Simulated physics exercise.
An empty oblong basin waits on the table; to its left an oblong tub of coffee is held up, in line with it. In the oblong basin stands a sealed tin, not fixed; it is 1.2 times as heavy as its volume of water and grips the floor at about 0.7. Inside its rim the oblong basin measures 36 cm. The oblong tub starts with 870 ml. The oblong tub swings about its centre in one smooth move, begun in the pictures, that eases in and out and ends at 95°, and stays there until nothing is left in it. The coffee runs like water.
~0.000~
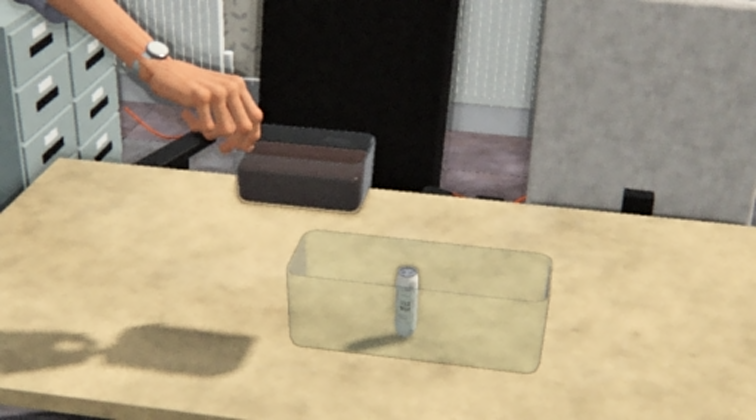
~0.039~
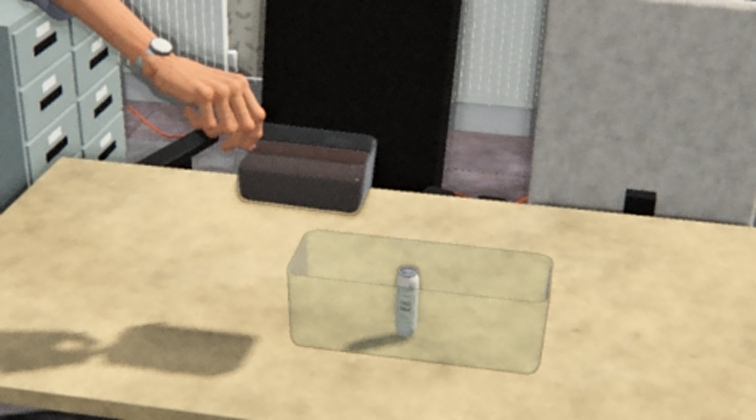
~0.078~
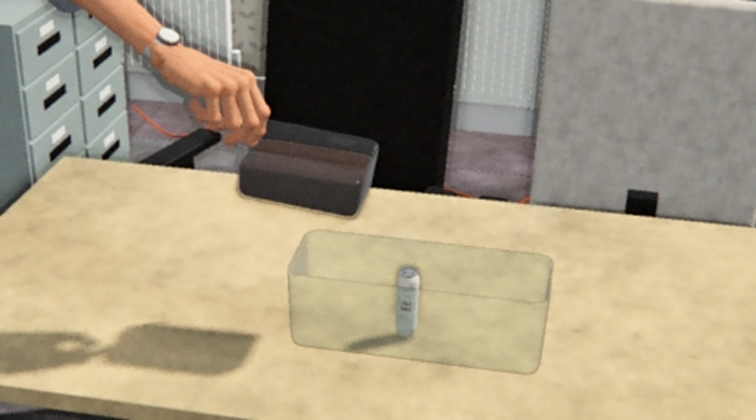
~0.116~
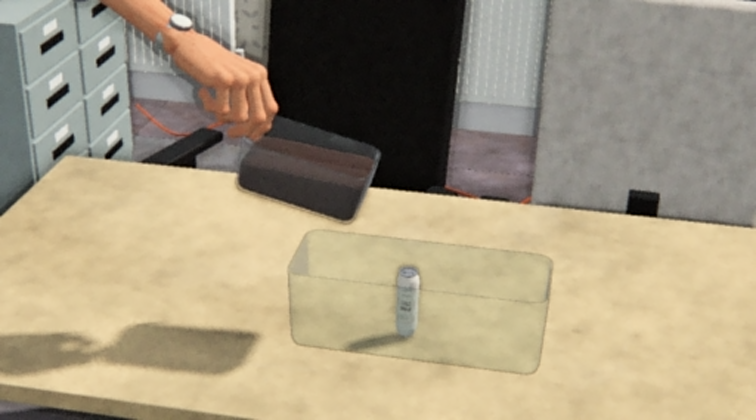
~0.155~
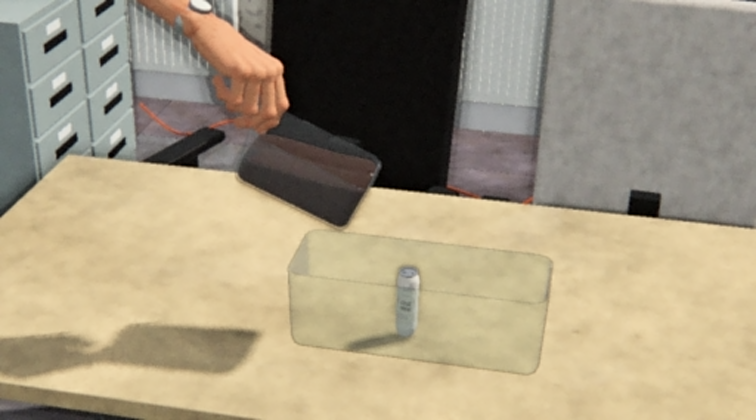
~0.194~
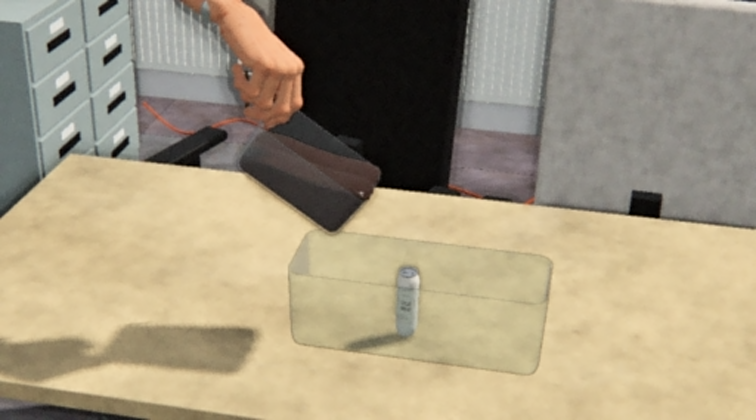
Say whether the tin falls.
It falls.
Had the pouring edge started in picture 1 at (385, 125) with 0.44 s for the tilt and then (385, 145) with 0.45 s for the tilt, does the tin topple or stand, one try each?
First it stays up; then it stays up.
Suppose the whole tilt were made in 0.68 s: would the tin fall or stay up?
The tin remains upright.
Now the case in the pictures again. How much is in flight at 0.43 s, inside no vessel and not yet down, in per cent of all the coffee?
Near 42 in a hundred.
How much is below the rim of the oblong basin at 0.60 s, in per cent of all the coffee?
About 86 per cent.
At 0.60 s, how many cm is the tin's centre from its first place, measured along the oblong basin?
About 2 cm.
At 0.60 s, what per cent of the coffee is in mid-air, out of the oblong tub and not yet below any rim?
About 4 per cent.
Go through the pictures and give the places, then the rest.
In the first frame, it leans 0°; its right rim is at (369, 152); the coffee meets the walls at (246, 152) and (368, 164); the oblong basin's rim runs from (296, 252) to (550, 280); the tin's top is at (408, 274).
In the second frame, it leans 2°; its right rim is at (371, 154); the coffee meets the walls at (246, 152) and (368, 165).
In the third frame, it leans 6°; its right rim is at (373, 159); the coffee meets the walls at (248, 150) and (370, 167).
In the fourth frame, it leans 13°; its right rim is at (374, 167); the coffee meets the walls at (250, 148) and (372, 170).
In the fifth frame, it leans 22°; its right rim is at (375, 177); the coffee meets the walls at (250, 145) and (374, 173).
In the sixth frame, it leans 33°; its right rim is at (373, 189); the coffee meets the walls at (251, 142) and (366, 176); 2 per cent is over the edge.
After 0.43 s the tilt is 92° and 21 per cent is still to pour; the tin stands where it began.
After 0.60 s the tilt is 95° and 5 per cent is still to pour; the tin leans 8°.
After 0.78 s the tilt is 95° and 1 per cent is still to pour; the tin lies on its side.
After 0.98 s the tilt is 95° and 0 per cent is still to pour; the tin lies on its side.
In the end the tin lies on its side.
